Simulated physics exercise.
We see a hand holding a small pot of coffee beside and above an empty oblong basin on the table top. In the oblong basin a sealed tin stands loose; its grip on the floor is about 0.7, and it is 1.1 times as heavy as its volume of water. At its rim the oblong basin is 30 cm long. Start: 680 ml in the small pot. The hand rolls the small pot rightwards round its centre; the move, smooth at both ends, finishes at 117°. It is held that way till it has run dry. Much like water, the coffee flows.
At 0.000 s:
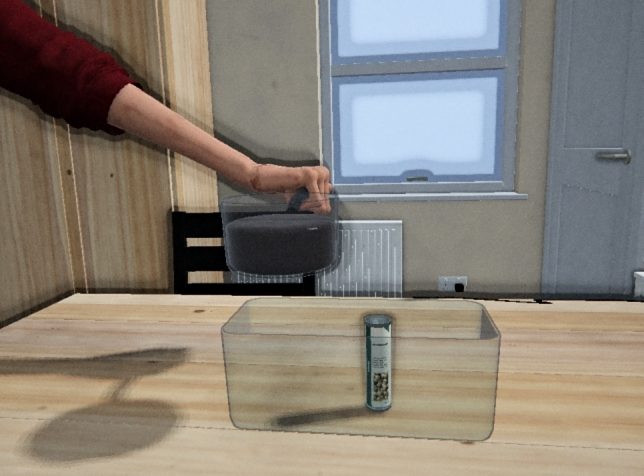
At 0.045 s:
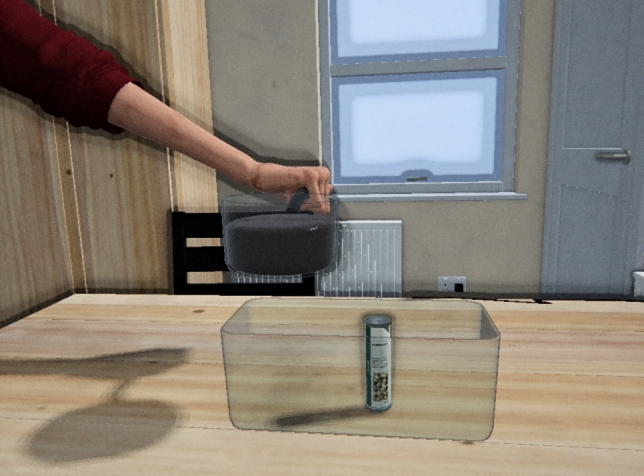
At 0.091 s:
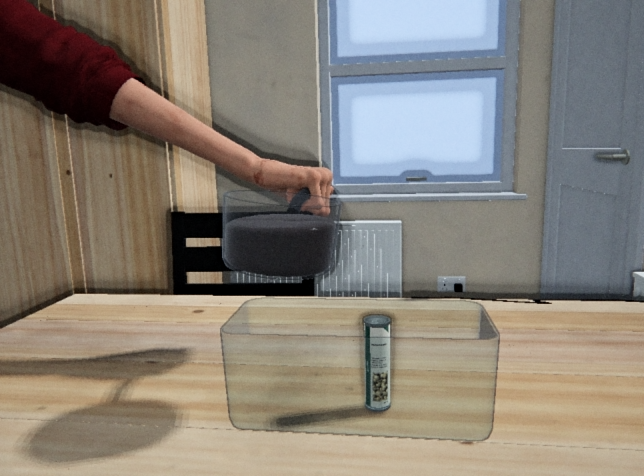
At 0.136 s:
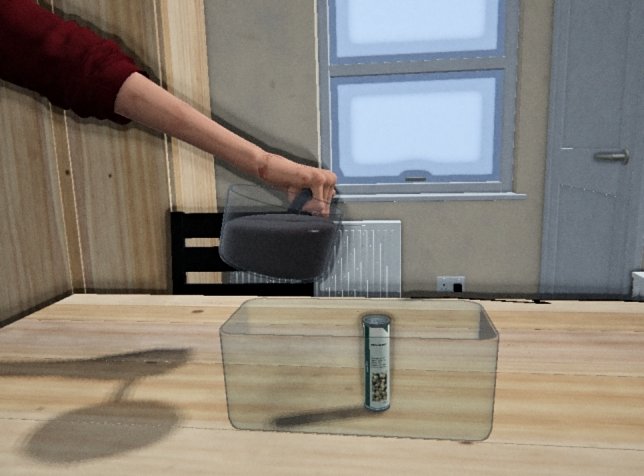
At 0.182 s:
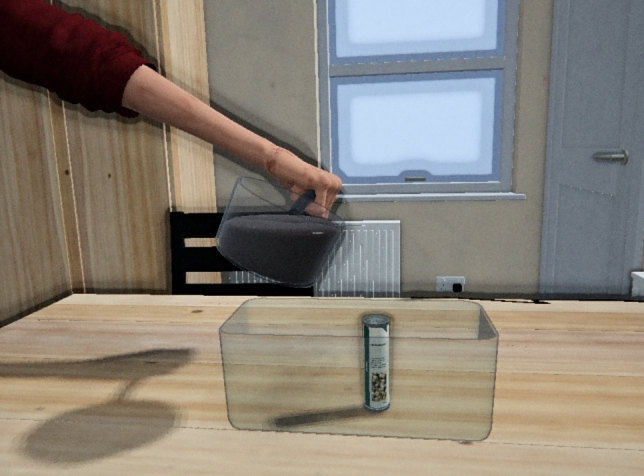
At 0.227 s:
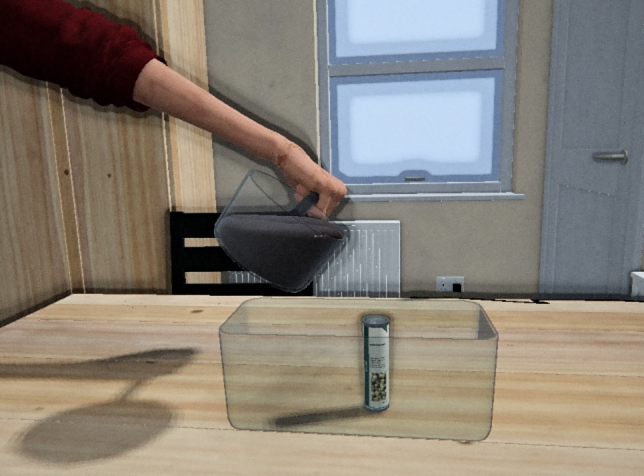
A hand tilts a small pot of dark coffee rightwards above a clear oblong basin.
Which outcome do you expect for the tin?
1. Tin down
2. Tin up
Answer: 1.
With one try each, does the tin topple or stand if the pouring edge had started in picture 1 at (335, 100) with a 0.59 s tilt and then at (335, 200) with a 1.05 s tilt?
The tin stays vertical the first time and stays vertical the second time.
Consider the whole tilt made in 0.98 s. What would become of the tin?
Result: Tin upright.
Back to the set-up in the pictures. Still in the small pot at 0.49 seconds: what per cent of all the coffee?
Around 24 percent.
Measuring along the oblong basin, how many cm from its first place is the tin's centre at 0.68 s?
Its middle sits about 2 cm from the start.
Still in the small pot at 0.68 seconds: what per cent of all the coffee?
Close to 3 in a hundred.
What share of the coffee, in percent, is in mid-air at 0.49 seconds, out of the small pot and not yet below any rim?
My guess is roughly 30 %.
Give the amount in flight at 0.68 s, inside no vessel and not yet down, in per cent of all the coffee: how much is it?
Something like 4 per cent is in the air then.
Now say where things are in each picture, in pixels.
Tilt 0°; pouring edge (337, 199); surface from (230, 222) to (335, 221); the oblong basin's rim runs from (235, 315) to (490, 320); the tin's top is at (378, 324), in the first frame.
Tilt 2°; pouring edge (338, 200); surface from (231, 221) to (335, 221), in the second frame.
Tilt 7°; pouring edge (340, 206); surface from (230, 221) to (336, 222), in the third frame.
Tilt 15°; pouring edge (342, 215); surface from (229, 221) to (337, 224), in the fourth frame.
Tilt 25°; pouring edge (344, 227); surface from (227, 221) to (340, 226), in the fifth frame.
Tilt 38°; pouring edge (343, 240); surface from (222, 218) to (338, 229); 1 per cent is over the edge, in the sixth frame.
Then, 0.49 s in, the tilt is 108° and 25 per cent is still to pour; the tin stands where it began.
Then, 0.68 s in, the tilt is 117° and 3 per cent is still to pour; the tin leans 9°.
Then, 0.87 s in, the tilt is 117° and 0 per cent is still to pour; the tin leans 46°.
Then, 1.09 s in, the tilt is 117° and 0 per cent is still to pour; the tin lies on its side.
Finally, the tin lies on its side.
